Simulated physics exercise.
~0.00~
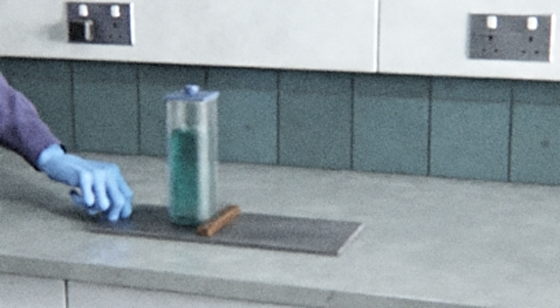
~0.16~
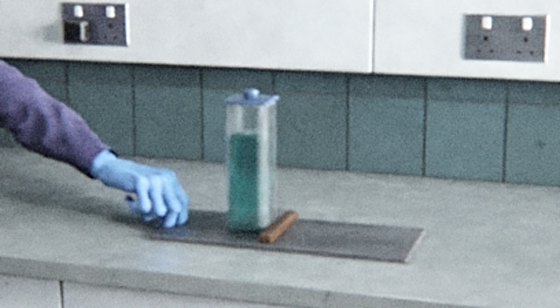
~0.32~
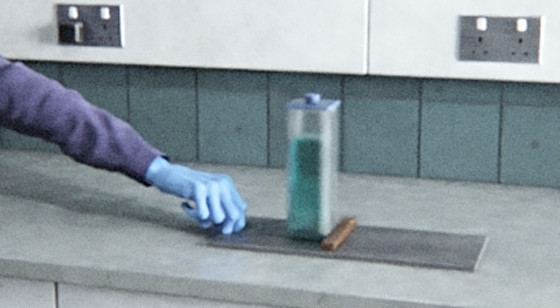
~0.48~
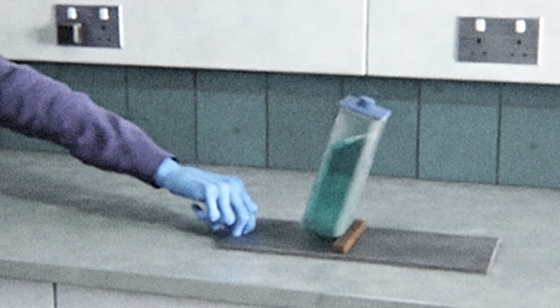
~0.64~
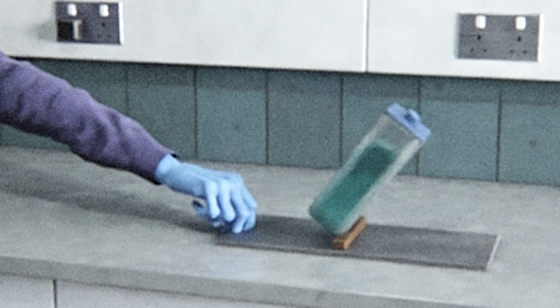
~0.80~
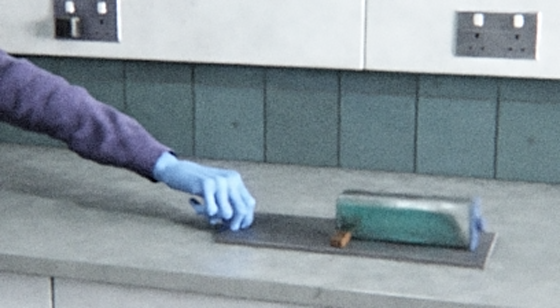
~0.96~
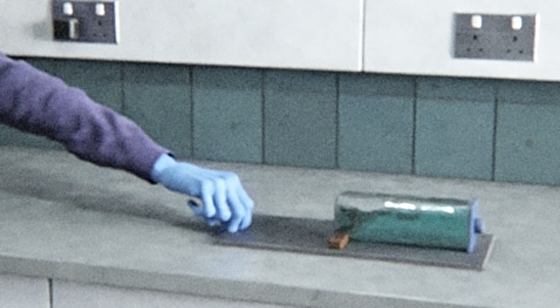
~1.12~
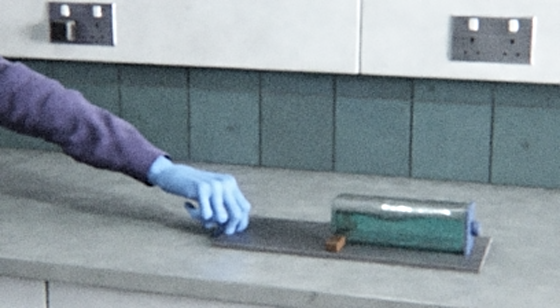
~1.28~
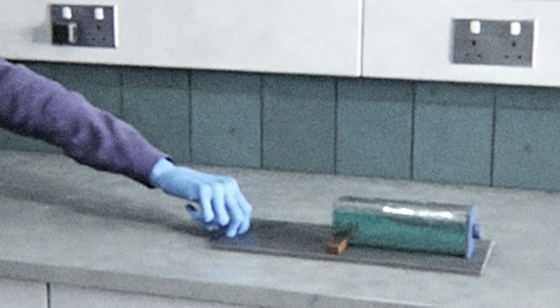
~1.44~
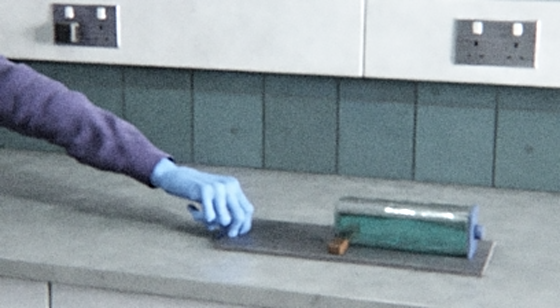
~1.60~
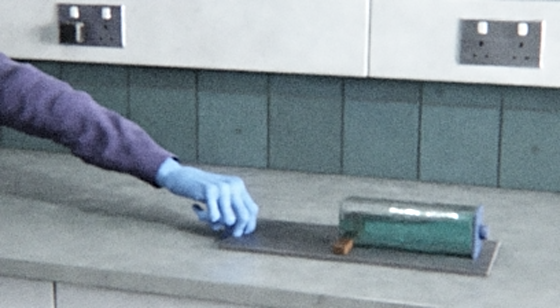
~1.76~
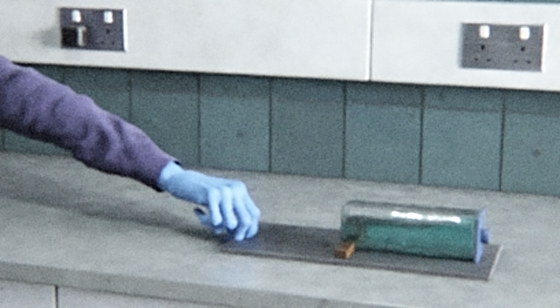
A pale grey worktop with dark teal tiles behind it and white cupboards above is seen from the front and slightly above, in a gently swaying view. From the left, a purple-sleeved arm in a blue glove holds the end of a dark flat board, on which a clear flask of green-blue liquid with a blue cap stands behind a small brown batten. The hand and board slide right with the upright flask, then stop. The flask tips rightward over the batten and falls onto its side, where it stays on the board, cap to the right.
